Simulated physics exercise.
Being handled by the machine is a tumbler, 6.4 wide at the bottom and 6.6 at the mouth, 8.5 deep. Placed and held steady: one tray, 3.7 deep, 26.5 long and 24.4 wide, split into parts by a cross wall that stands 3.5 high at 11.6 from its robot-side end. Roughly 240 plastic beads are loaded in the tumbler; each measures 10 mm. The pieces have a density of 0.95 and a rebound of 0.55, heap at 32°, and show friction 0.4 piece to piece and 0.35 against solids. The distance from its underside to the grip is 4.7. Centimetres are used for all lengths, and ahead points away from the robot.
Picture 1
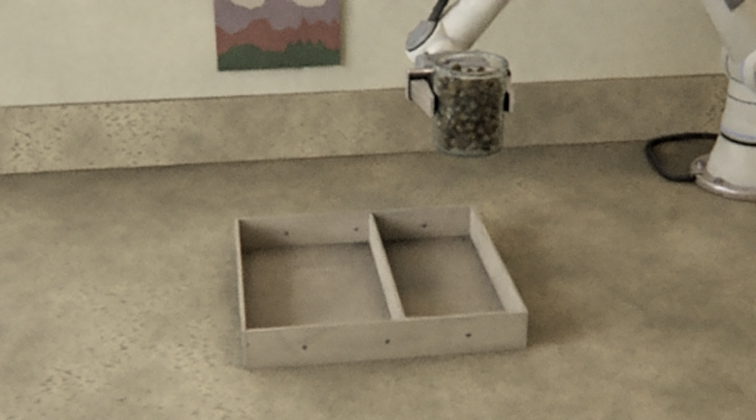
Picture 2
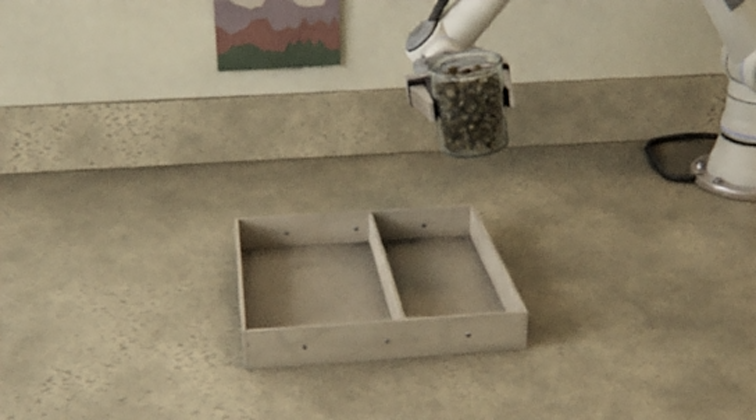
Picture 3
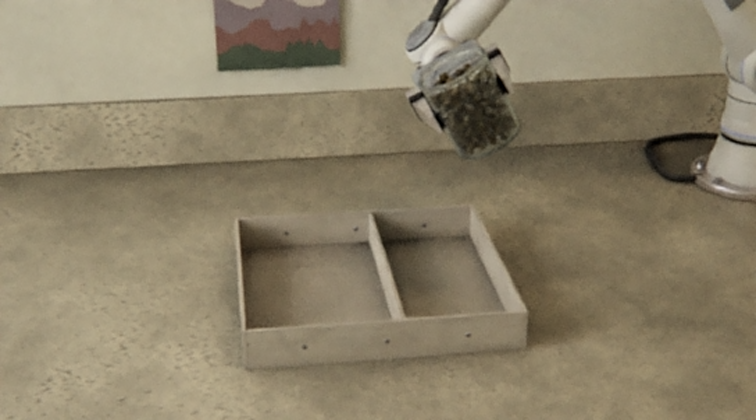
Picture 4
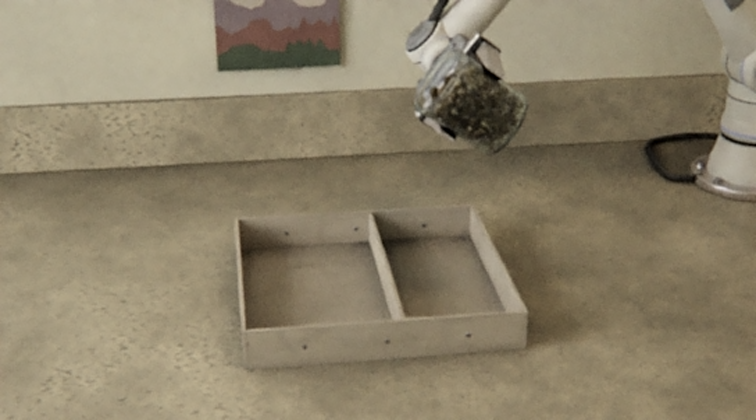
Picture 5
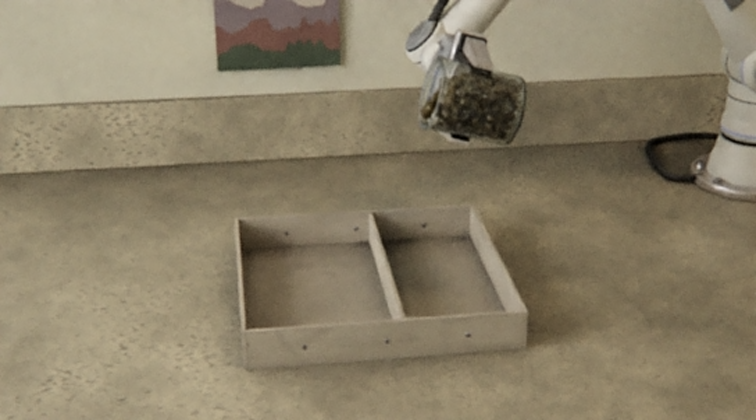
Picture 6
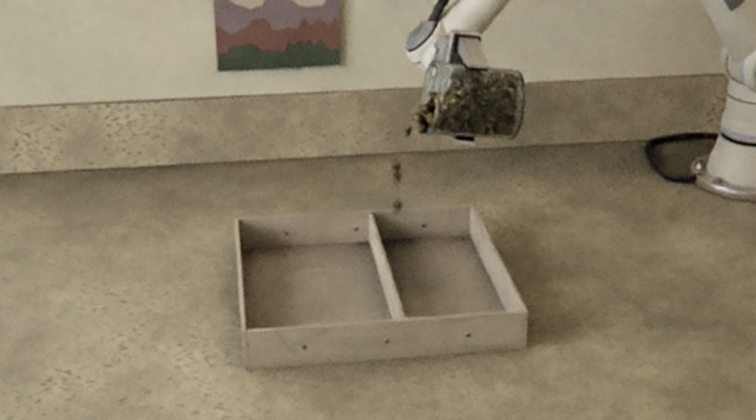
The footage shows a robotic arm holding a clear container of small dark pieces above a divided tray, gradually tilting it far over to the left until a few pieces drop from its mouth toward the tray below.
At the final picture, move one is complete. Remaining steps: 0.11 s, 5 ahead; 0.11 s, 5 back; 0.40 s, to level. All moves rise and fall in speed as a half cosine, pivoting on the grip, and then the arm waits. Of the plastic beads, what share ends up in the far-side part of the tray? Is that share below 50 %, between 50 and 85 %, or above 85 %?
The share is between 50 and 85 %.
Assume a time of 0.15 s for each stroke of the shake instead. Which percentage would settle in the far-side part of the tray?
About 45 per cent, then.
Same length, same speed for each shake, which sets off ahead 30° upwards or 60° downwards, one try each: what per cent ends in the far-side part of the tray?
Estimates, in order: 85 % then 20 %.
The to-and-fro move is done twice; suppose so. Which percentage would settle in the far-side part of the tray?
Roughly 75 percent.
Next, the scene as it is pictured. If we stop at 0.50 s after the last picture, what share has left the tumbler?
I'd put it at some 75 percent.
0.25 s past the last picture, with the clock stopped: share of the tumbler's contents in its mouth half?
I'd guess about 75 percent of it.
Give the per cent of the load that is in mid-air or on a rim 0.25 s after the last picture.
About 59 %.
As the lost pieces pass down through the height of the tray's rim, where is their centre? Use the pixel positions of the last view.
Centre: About (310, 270).
Then, 0.25 s after the last picture, tilted 81° forward, highest piece 21 above the table; 80 in the tumbler, 18 in the far-side part, 143 in flight or on a rim.
Then, 0.50 s after the last picture, tilted 18° forward, highest piece 24 above the table; 150 in the far-side part, 65 in the tumbler, 18 in the robot-side part, 7 on the table or floor, 1 in flight or on a rim.
Then, 0.82 s after the last picture, level, highest piece 20 above the table; 149 in the far-side part, 65 in the tumbler, 18 in the robot-side part, 9 on the table or floor.
Then, 1.87 s after the last picture, level, highest piece 20 above the table; 149 in the far-side part, 65 in the tumbler, 18 in the robot-side part, 9 on the table or floor.
Final count, 149 in the far-side part, 65 in the tumbler, 18 in the robot-side part, 9 on the table or floor. That is 62 % in the far-side part of the tray.
